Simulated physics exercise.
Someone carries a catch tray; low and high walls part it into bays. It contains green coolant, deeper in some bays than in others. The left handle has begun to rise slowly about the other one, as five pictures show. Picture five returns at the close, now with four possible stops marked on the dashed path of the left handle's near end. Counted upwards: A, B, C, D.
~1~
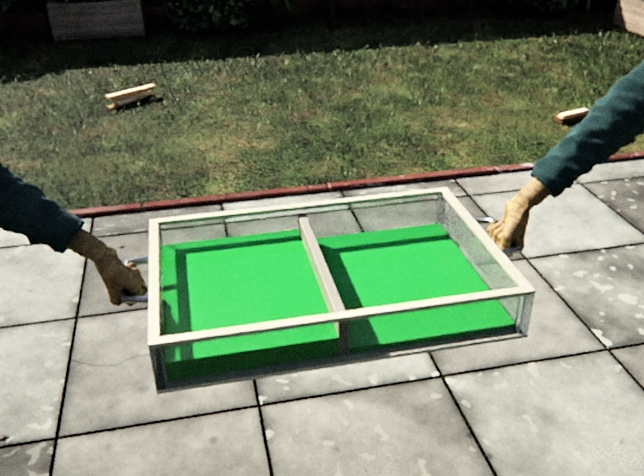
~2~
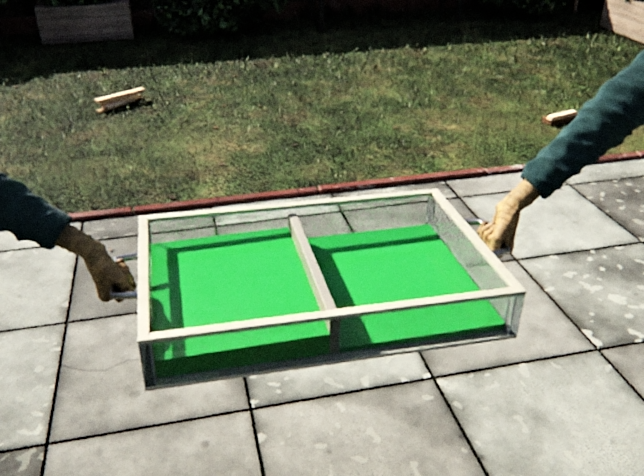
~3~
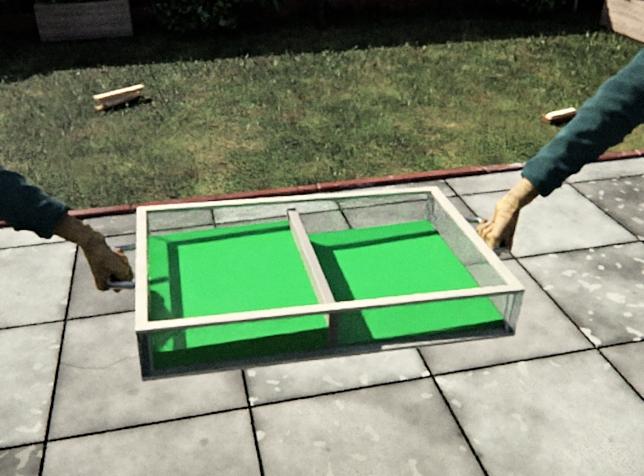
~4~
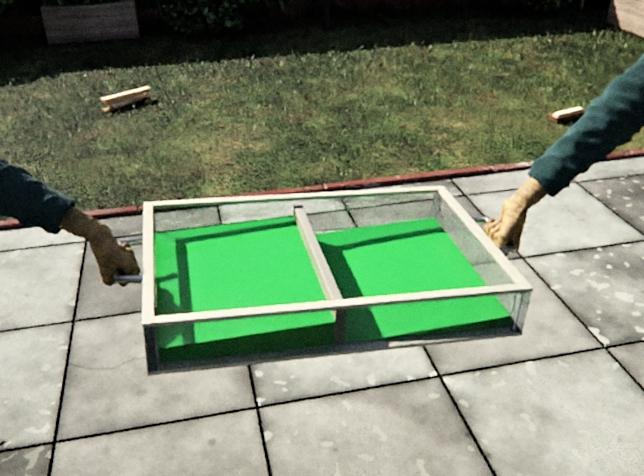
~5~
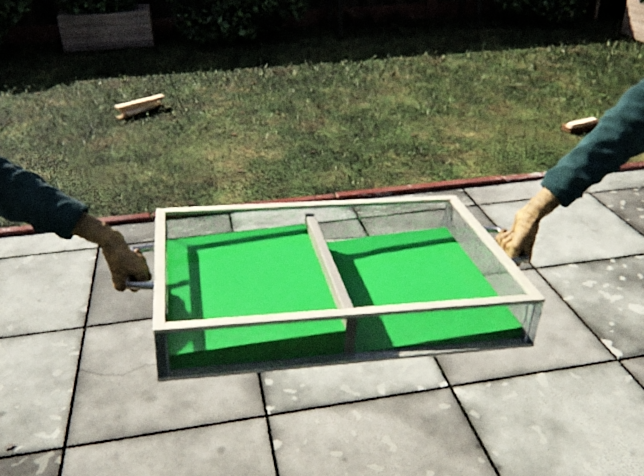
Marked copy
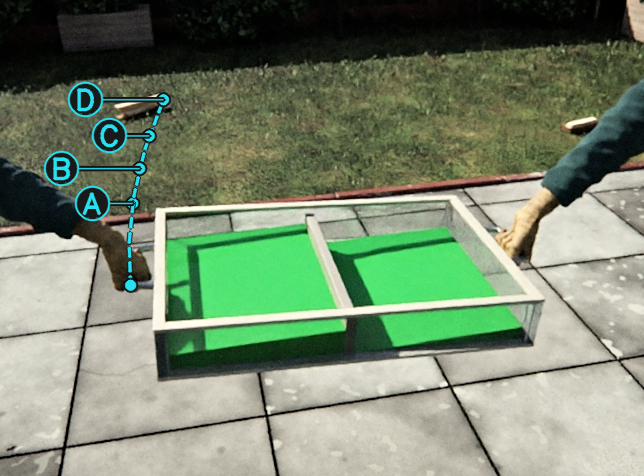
A shallow, clear-sided tray with a pale rim is held over grey paving slabs beside a sunlit lawn, seen from above at a slant. Bright green liquid lies in its two bays, between tan-gloved hands and dark teal sleeves at left and right, with small wooden pieces on the grass beyond. The left hand raises its side slightly, tilting the tray gently down to the right, while the camera sways a little.
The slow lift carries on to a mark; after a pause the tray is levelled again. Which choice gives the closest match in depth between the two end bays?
B.
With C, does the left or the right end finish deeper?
The right one.
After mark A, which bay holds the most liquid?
That is the left bay.
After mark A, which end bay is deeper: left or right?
The left end bay.
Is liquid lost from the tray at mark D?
Yes.
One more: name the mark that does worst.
D it is.
On the marked copy, A at (132, 203); B at (139, 168); C at (149, 135); D at (163, 99).
If A is chosen, the left end bay stands much deeper than the other; nothing spills.
If B is chosen, the two end bays stand about equally deep; nothing spills.
If C is chosen, the right end bay stands a little deeper than the other; almost none goes over the rim.
If D is chosen, the right end bay stands a little deeper than the other; about 18 % goes over the rim.
